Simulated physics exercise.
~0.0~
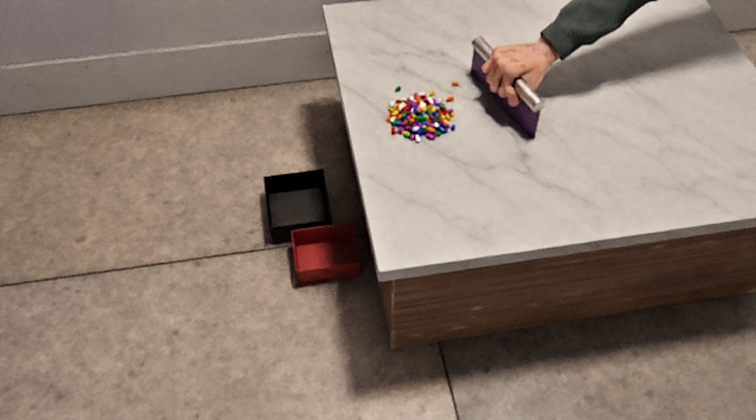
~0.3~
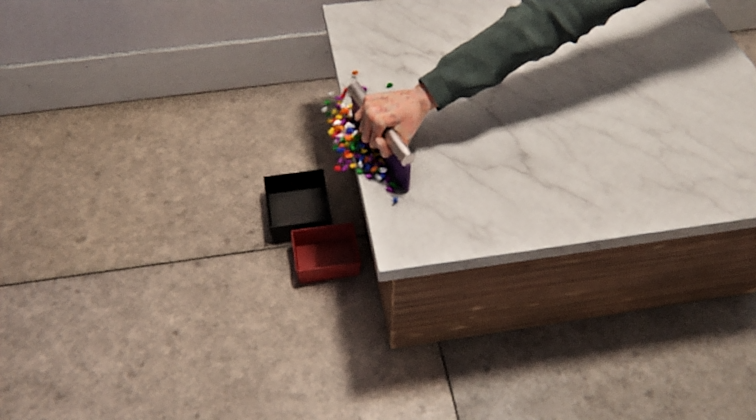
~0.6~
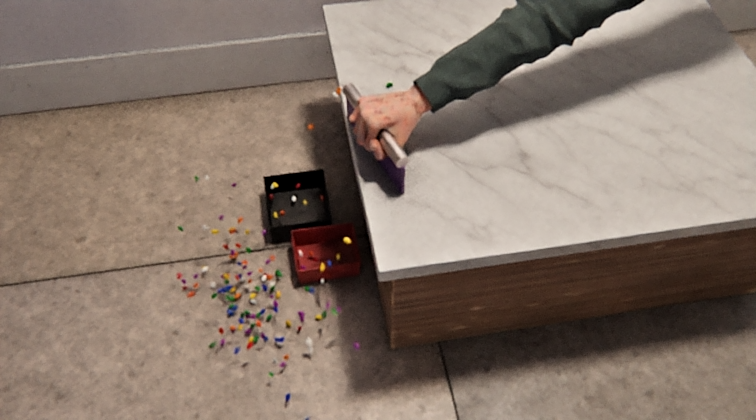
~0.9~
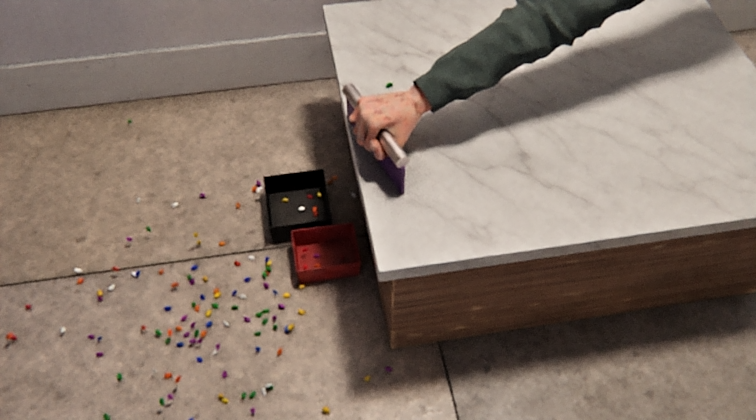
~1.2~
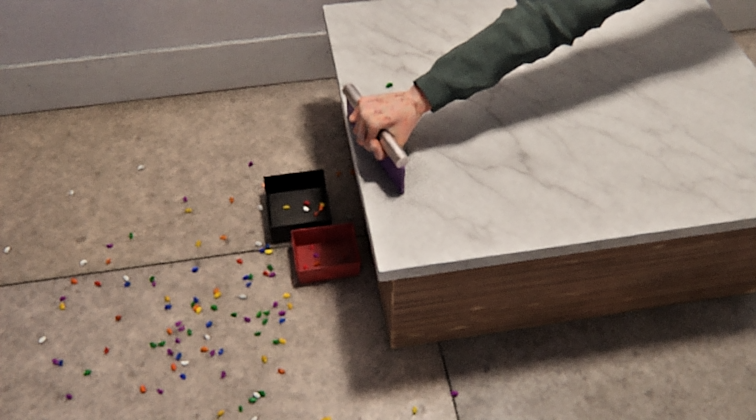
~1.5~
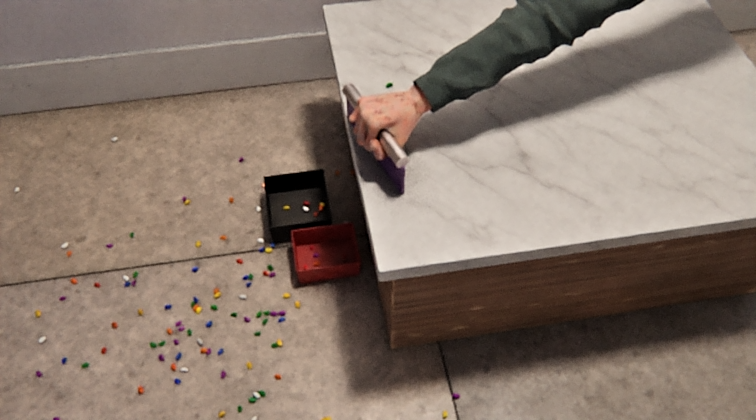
On a marble-topped block above a concrete floor, a hand pushes a scraper left into a pile of colourful jelly beans, sweeping nearly all over the edge. Most miss the black and red tins and scatter across the floor, a few landing inside, while the scraper rests at the edge.
